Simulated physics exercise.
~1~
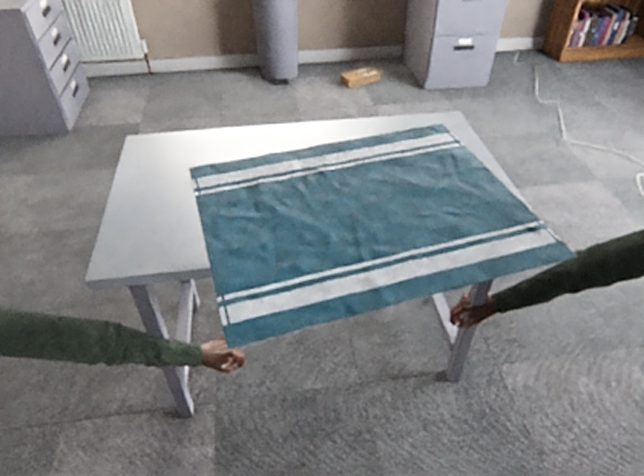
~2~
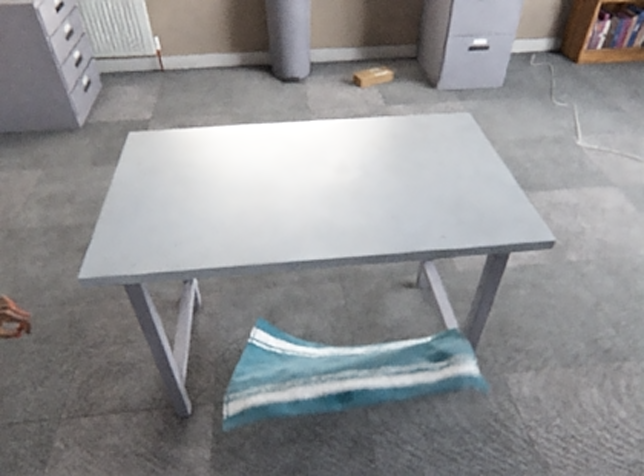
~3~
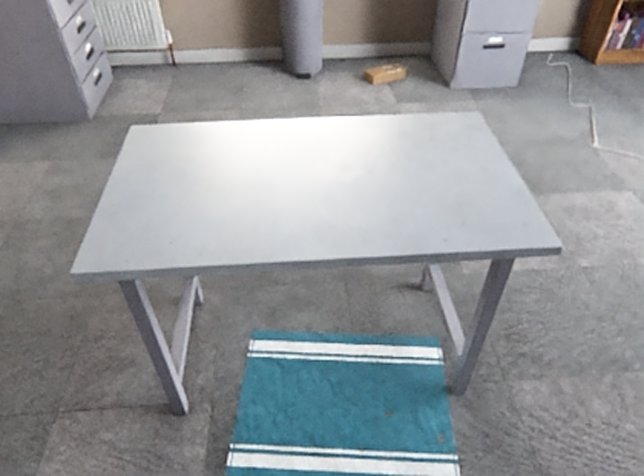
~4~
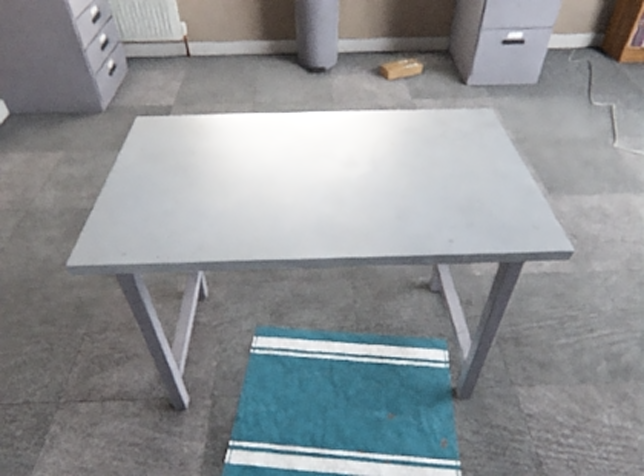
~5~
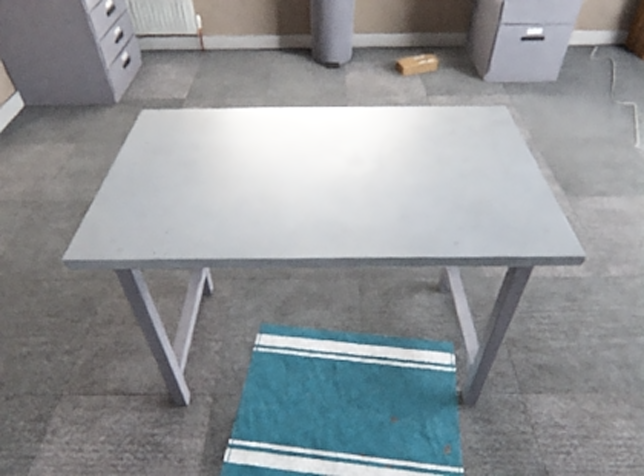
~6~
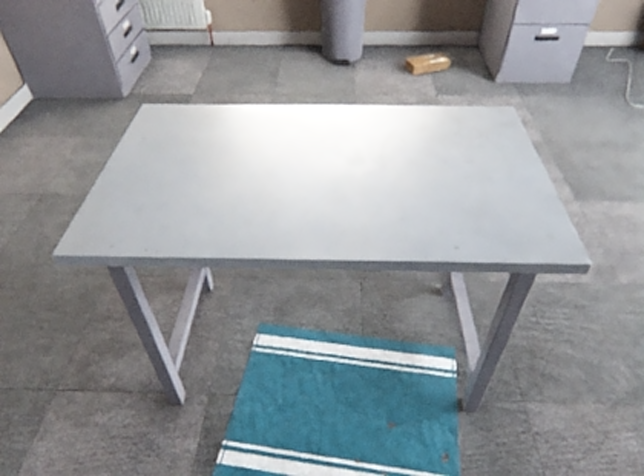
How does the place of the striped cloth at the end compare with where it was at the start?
At the start the cloth was held out over the desk and its near edge. By the end it was lying on the floor in front of the desk.
